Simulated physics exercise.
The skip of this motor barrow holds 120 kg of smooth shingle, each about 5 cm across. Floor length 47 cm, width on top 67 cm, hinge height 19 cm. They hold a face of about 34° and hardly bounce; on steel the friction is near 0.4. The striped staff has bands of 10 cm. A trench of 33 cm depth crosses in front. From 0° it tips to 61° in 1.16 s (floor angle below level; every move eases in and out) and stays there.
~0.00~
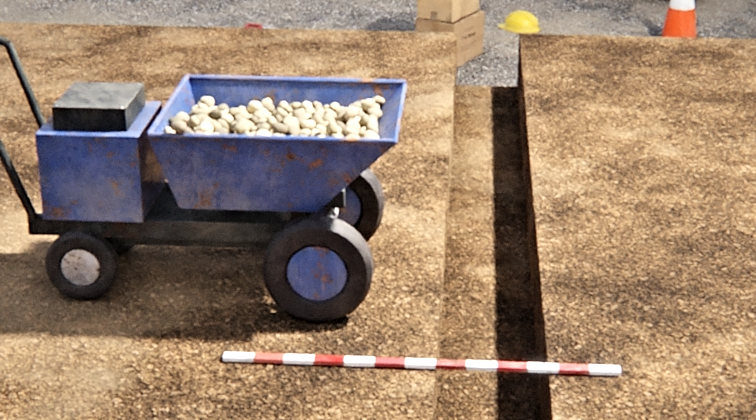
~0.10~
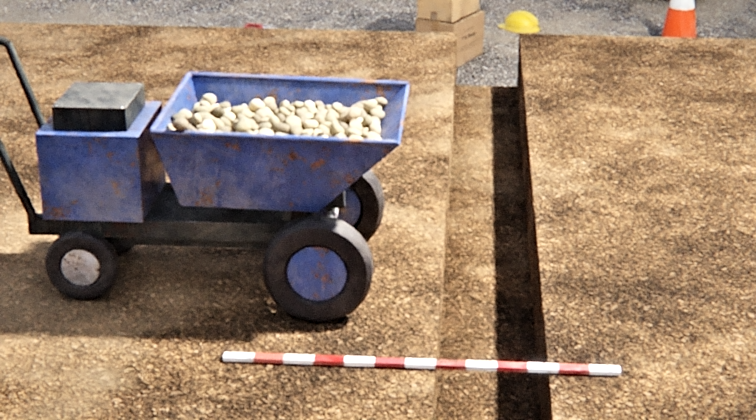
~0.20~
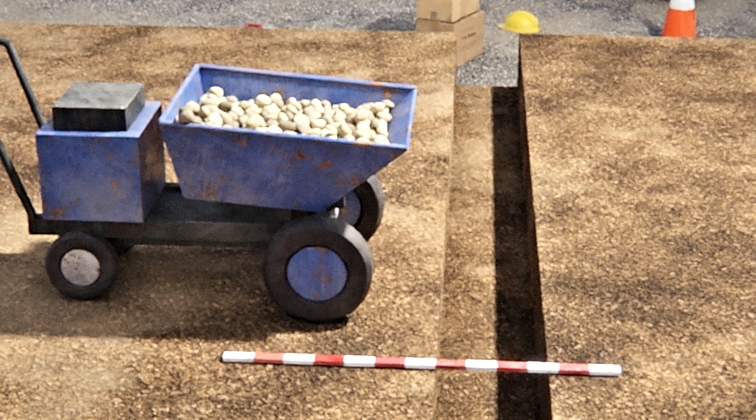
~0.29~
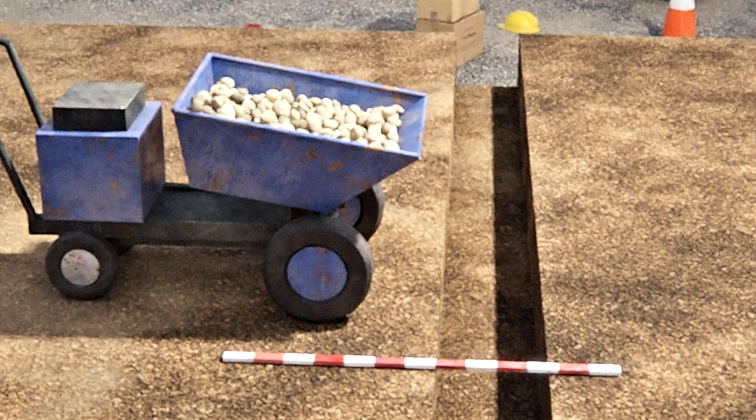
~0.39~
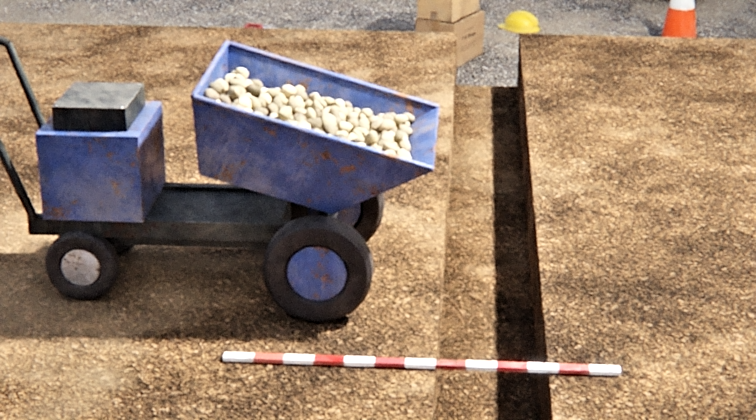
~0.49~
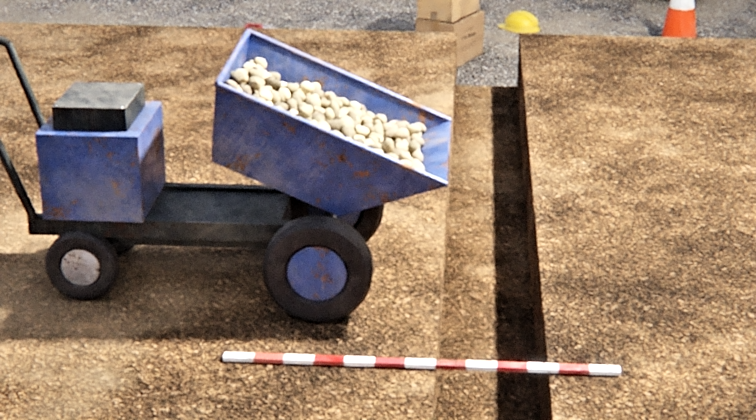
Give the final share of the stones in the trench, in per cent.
Roughly 73 per cent ends in the trench.
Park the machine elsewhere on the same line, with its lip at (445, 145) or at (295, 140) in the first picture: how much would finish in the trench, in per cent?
About 30 and 75 per cent.
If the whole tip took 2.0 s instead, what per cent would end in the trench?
Then about 80 per cent.
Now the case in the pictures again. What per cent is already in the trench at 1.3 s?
About 25 per cent by then.
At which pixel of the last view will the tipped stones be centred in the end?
Their middle is at about (515, 344).
After 0.9 s the floor is at 51°; 100 % in the skip; the foremost stones are at (472, 212).
After 1.3 s the floor is at 61°; 70 % in the skip, 26 % in the trench, 5 % past the trench; the foremost stones are at (577, 287).
After 1.6 s the floor is at 61°; 31 % in the skip, 44 % in the trench, 25 % past the trench; the foremost stones are at (703, 302).
After 3.6 s the floor is at 61°; 0 % in the skip, 73 % in the trench, 27 % past the trench; the foremost stones are past the picture's edge.
